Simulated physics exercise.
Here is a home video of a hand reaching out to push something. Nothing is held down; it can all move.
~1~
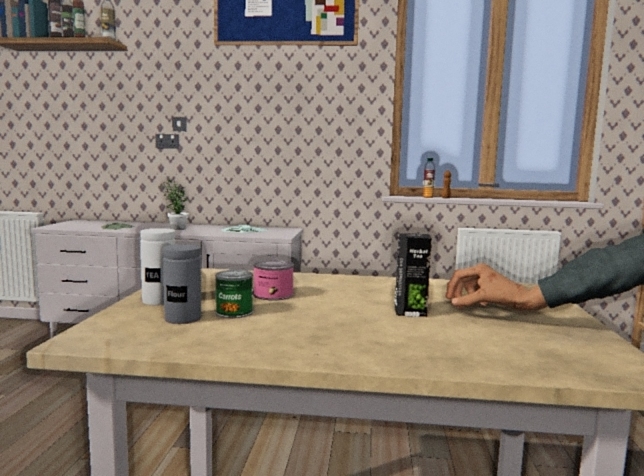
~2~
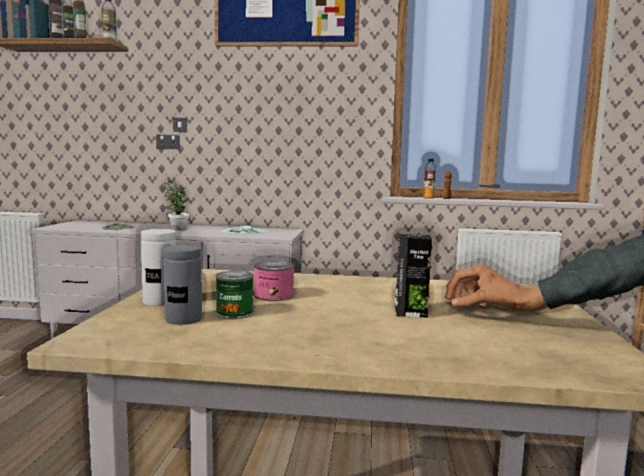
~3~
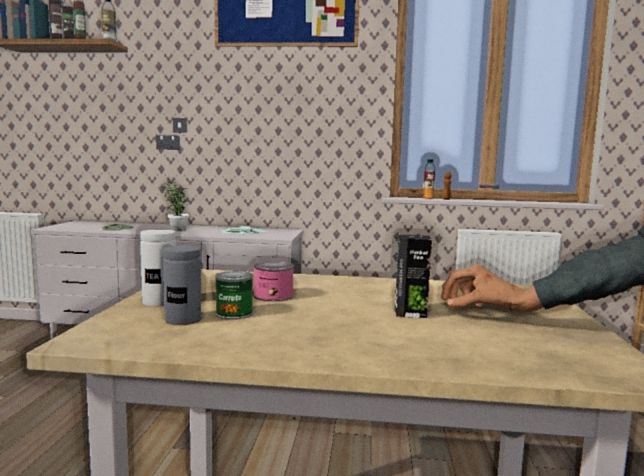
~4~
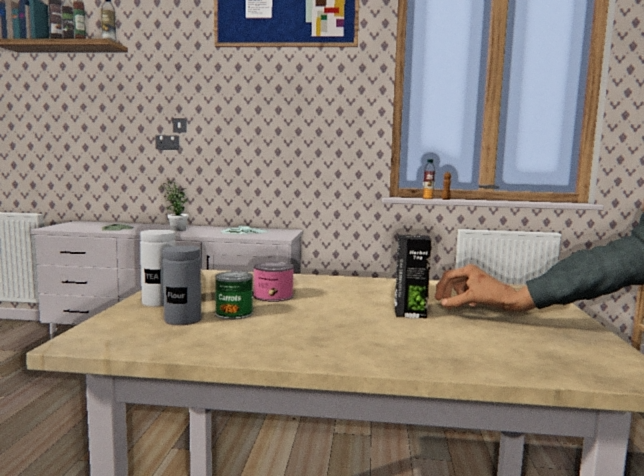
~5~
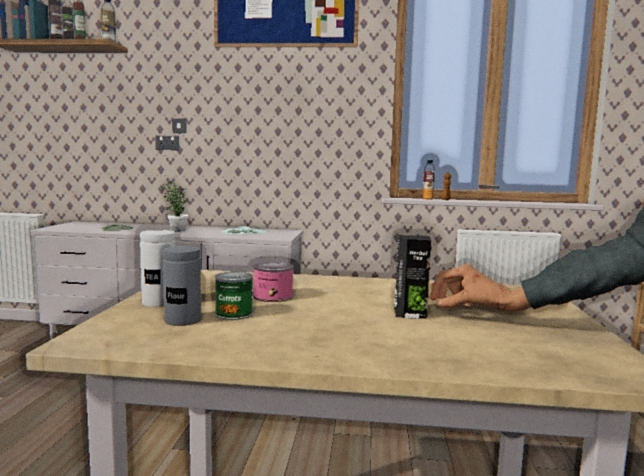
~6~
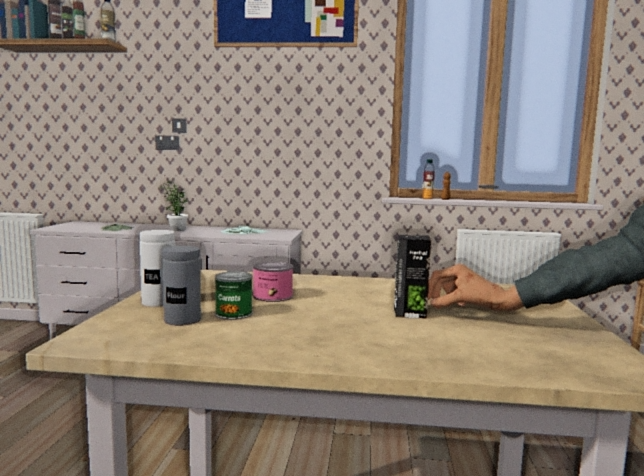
A hand in a dark sleeve at the right edges slightly left across a wooden table toward a black carton, reaching its side, while the carton, two canisters and two tins show no visible movement.
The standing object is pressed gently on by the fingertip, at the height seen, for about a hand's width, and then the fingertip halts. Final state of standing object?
It holds up.
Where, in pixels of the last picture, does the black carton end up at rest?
The object finishes roughly at pixel (353, 273).
Then, 0.30 s later than the last frame, black carton moved a little near (395, 275).
Then, 0.60 s later than the last frame, black carton moved about its own width near (378, 274).
Then, 0.90 s later than the last frame, black carton moved well along near (360, 273).
When it is over, moved from the start, black carton. End places, in pixels of the last picture, black carton near (353, 273).
